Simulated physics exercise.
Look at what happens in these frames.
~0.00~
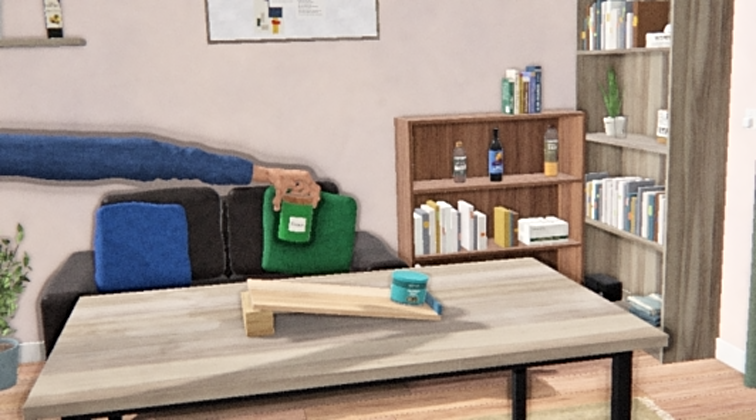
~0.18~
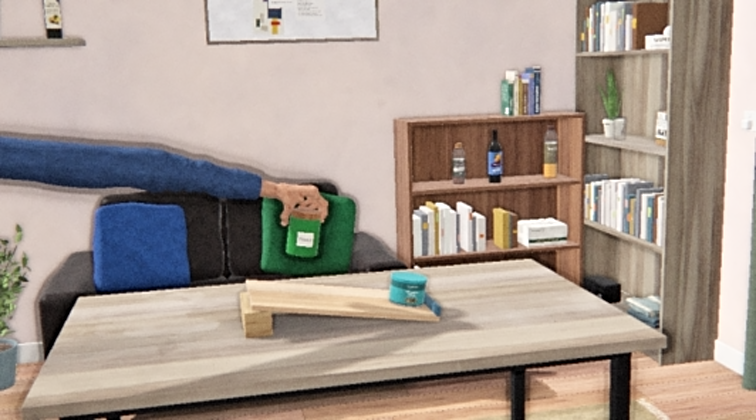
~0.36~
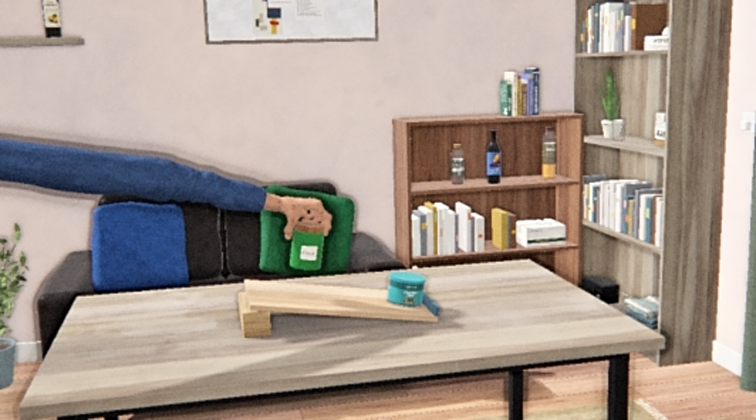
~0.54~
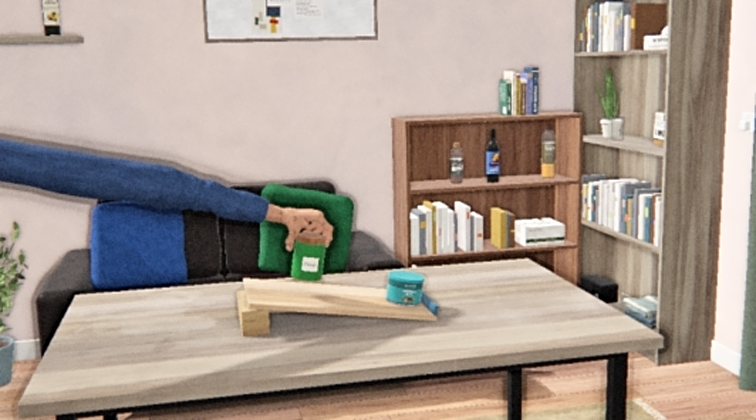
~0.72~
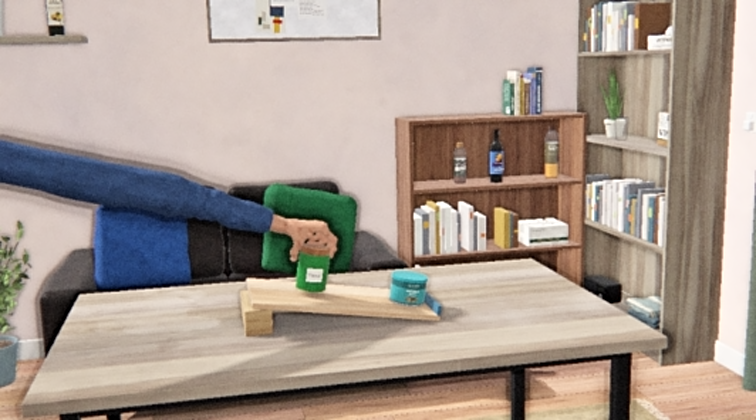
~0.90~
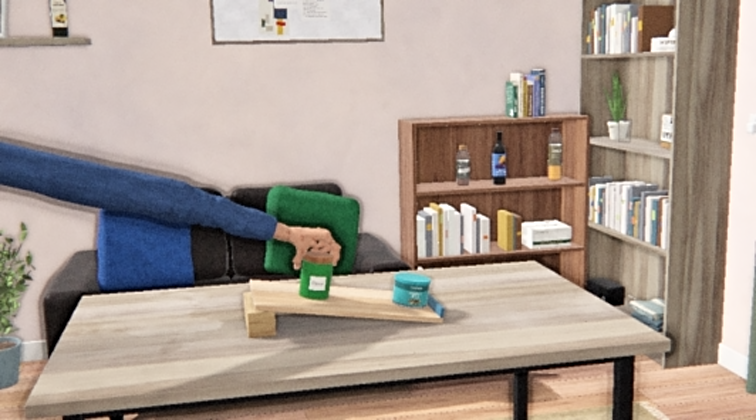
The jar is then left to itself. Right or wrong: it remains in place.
Right.
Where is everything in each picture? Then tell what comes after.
On its way; green jar (296, 217); turquoise tub (409, 288), in the first frame.
On its way; green jar (304, 232); turquoise tub (408, 290), in the second frame.
On its way; green jar (308, 245); turquoise tub (406, 290), in the third frame.
On its way; green jar (309, 257); turquoise tub (405, 289), in the fourth frame.
On its way; green jar (313, 268); turquoise tub (408, 289), in the fifth frame.
Set down, still held; green jar (316, 276); turquoise tub (411, 291), in the sixth frame.
After 1.20 s, nothing has stirred.
After 1.60 s, green jar resting near (317, 276).
At rest (1.9 s), both in place. Seen from the same camera at the end, green jar near (317, 276). The green jar keeps its place.
